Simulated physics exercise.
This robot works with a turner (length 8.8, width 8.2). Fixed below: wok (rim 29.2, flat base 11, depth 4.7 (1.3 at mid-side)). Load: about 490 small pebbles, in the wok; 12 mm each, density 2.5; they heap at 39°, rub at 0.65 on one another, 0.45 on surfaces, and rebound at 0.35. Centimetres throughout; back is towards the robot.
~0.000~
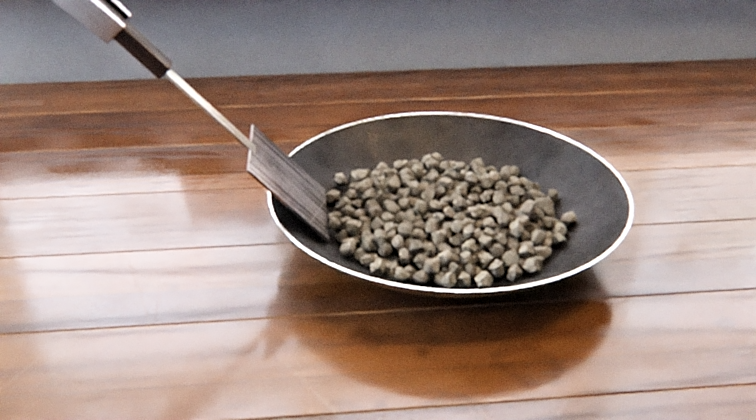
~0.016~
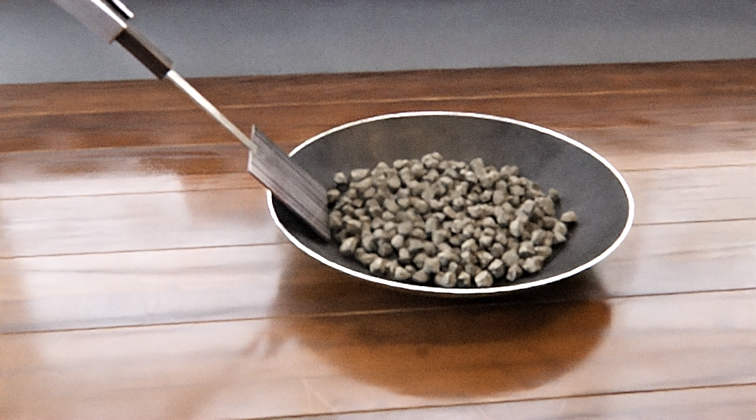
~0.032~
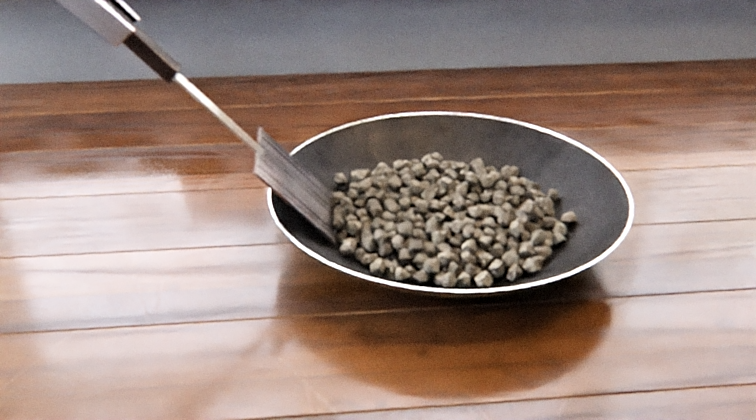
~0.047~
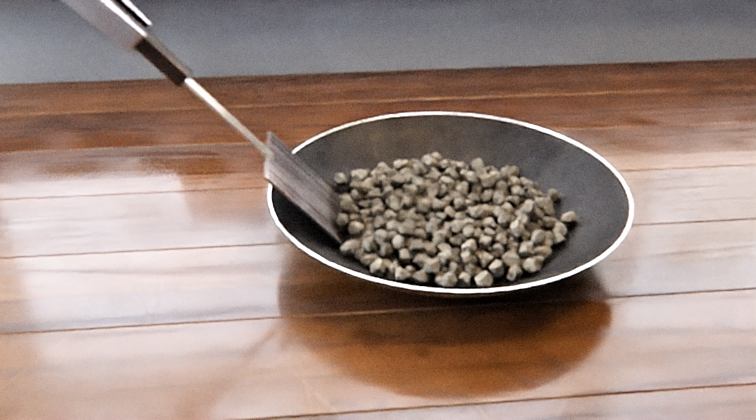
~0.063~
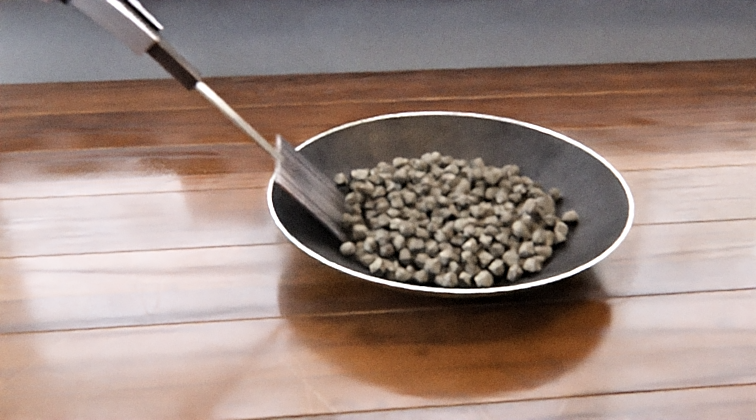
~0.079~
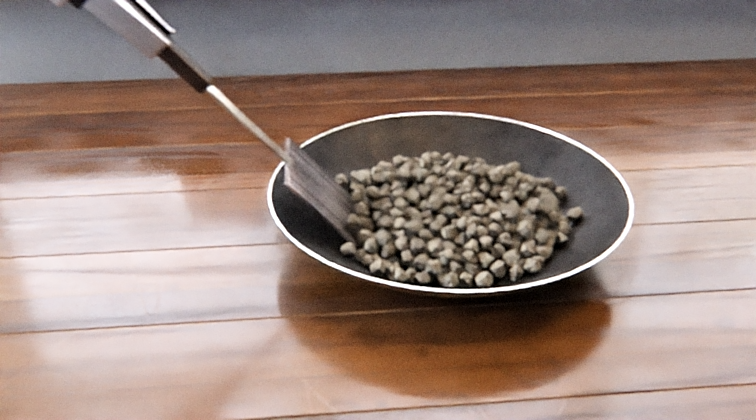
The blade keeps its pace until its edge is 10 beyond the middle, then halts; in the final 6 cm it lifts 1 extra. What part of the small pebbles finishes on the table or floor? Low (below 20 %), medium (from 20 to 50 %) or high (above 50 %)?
Share on the table or floor: Medium (from 20 to 50 %).
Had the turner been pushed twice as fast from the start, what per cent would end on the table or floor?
In that case some 45 per cent.
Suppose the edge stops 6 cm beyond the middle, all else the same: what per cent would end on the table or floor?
In that case some 5 per cent.
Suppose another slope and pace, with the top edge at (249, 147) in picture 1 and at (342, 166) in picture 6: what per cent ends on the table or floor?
About 45 per cent.
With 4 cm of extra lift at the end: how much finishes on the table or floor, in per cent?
About 25 per cent.
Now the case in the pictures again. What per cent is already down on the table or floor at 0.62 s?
Some 30 per cent.
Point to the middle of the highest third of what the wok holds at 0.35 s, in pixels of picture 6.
At about (575, 177).
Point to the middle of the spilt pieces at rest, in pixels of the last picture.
Around (657, 215).
By 0.22 s, sloping 49°, highest piece 6 above the table; 488 in the wok.
By 0.35 s, sloping 49°, highest piece 7 above the table; 472 in the wok, 3 on the table or floor, 13 on the blade or in flight.
By 0.62 s, sloping 49°, highest piece 7 above the table; 341 in the wok, 147 on the table or floor.
By 1.67 s, sloping 49°, highest piece 6 above the table; 338 in the wok, 150 on the table or floor.
Final count, 338 in the wok, 150 on the table or floor. That is 31 % on the table or floor.
